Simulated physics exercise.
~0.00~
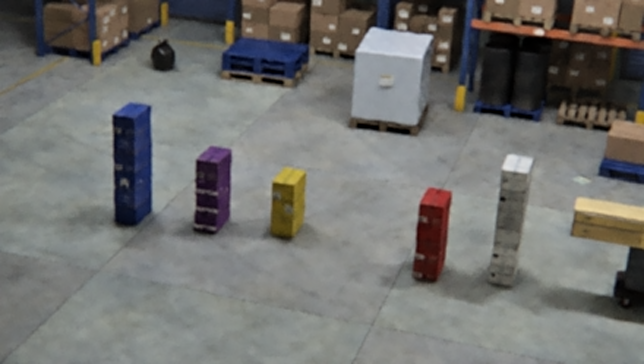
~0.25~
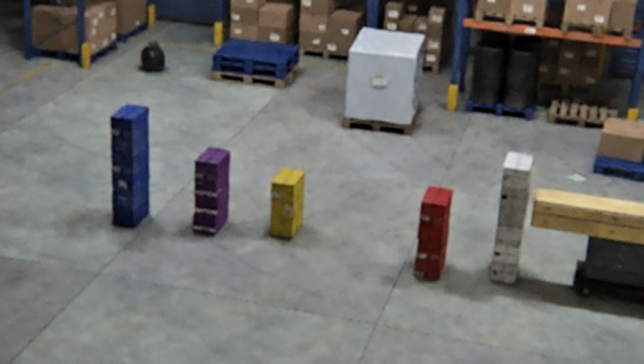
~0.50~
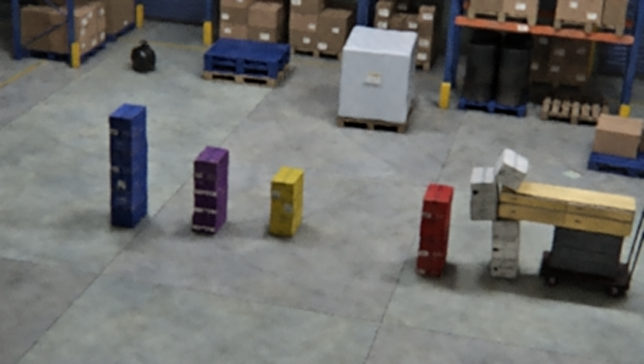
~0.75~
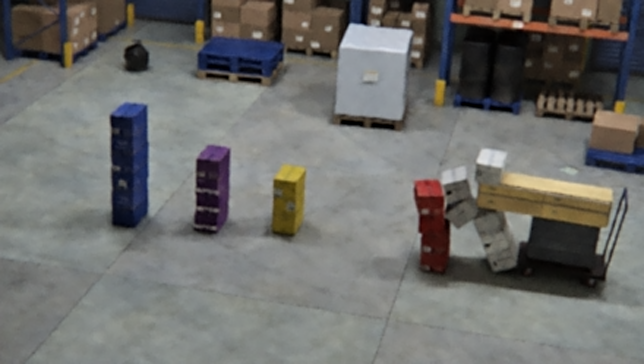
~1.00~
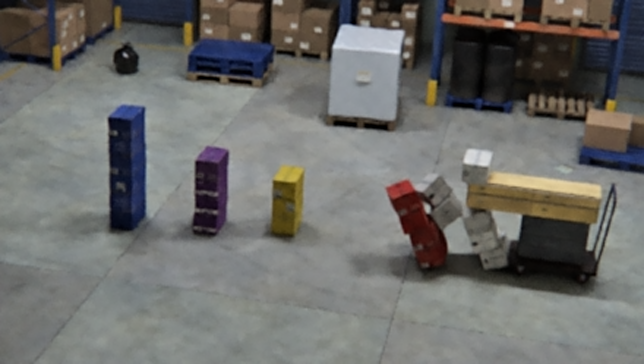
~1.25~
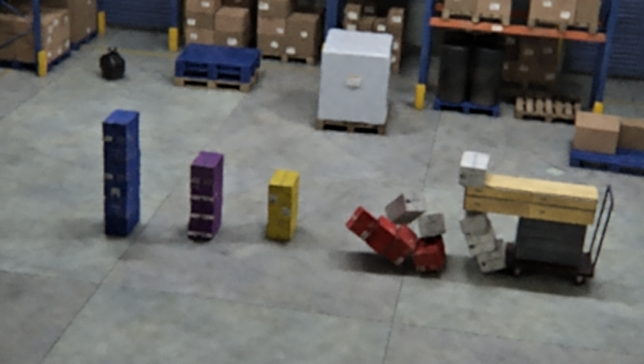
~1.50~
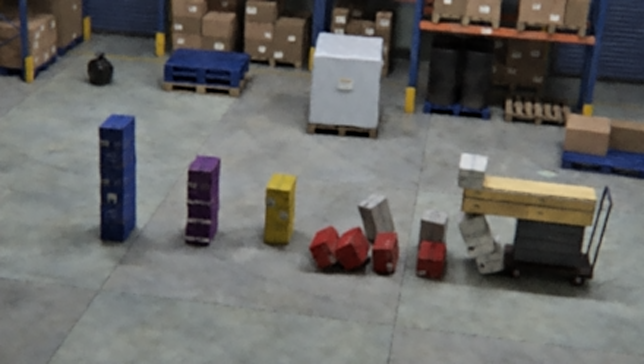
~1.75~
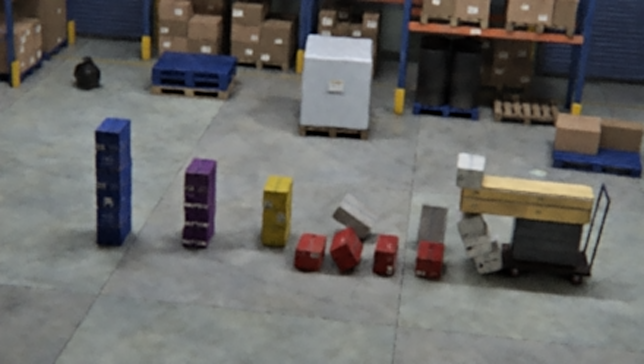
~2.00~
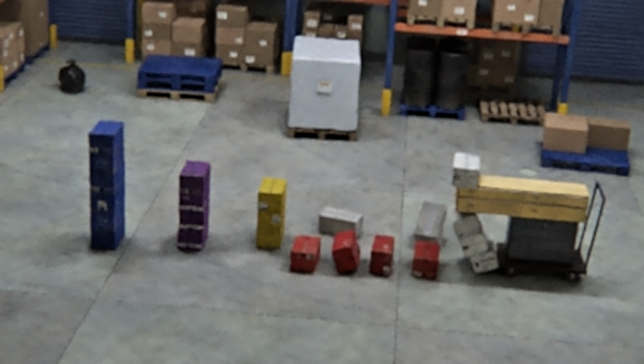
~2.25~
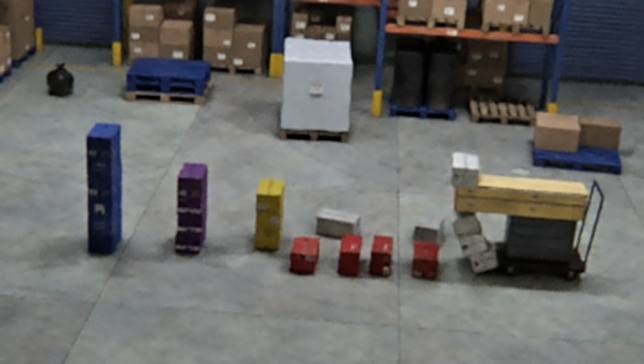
A loaded trolley rams the pale stack, which topples the red one, leaving the rest standing.
